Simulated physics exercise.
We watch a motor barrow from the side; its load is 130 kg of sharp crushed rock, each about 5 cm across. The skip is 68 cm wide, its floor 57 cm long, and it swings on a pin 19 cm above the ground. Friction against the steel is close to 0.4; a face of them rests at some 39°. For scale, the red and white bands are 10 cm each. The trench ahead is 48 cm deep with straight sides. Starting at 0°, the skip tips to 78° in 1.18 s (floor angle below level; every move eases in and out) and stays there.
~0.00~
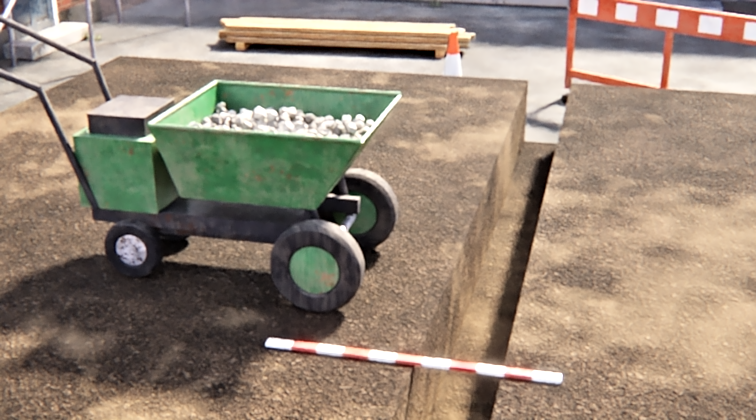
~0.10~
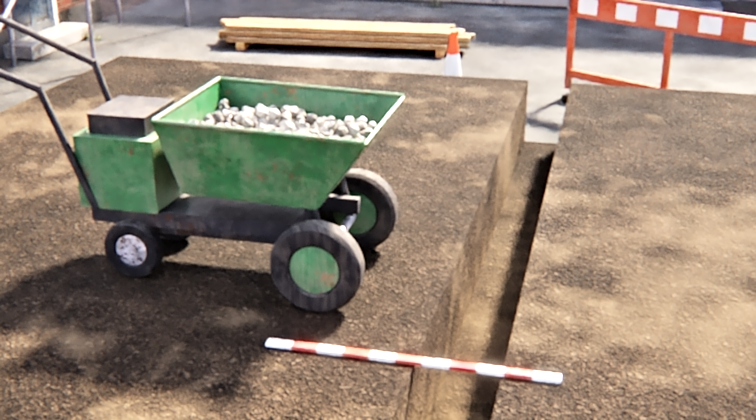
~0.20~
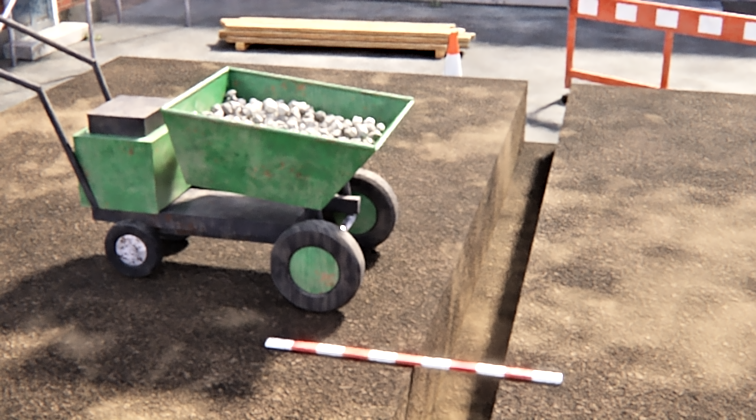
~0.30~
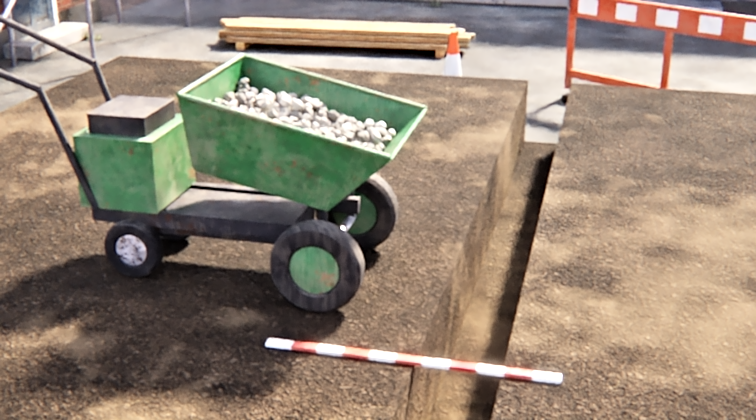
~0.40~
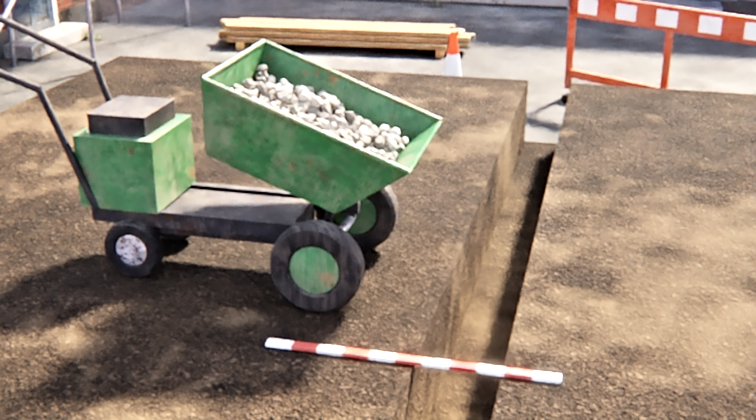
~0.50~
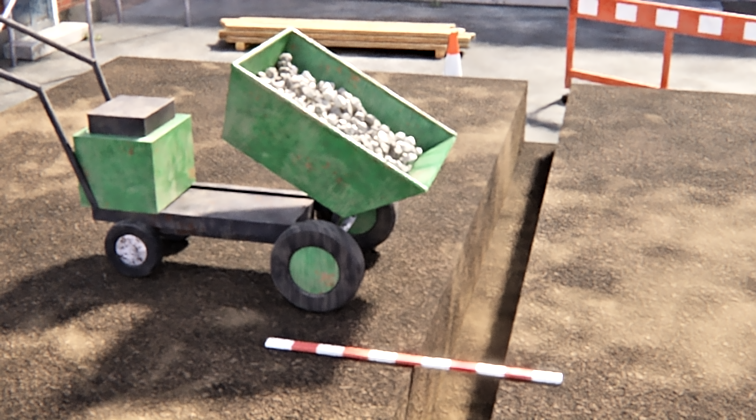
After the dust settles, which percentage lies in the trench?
Roughly 82 per cent ends in the trench.
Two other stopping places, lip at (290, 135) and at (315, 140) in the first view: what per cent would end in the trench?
Near 55 per cent from the first place, 100 from the second.
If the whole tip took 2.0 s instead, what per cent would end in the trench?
It would be near 90 per cent.
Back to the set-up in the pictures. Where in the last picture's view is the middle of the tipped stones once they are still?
Their middle is at about (491, 367).
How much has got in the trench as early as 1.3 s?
Some 25 per cent.
After 0.9 s the floor is at 65°; 100 % in the skip; the foremost stones are at (463, 238).
After 1.3 s the floor is at 78°; 69 % in the skip, 23 % in the trench, 8 % past the trench; the foremost stones are at (575, 307).
After 1.6 s the floor is at 78°; 33 % in the skip, 49 % in the trench, 19 % past the trench; the foremost stones are at (659, 309).
After 3.6 s the floor is at 78°; 0 % in the skip, 82 % in the trench, 18 % past the trench; the foremost stones are at (681, 306).
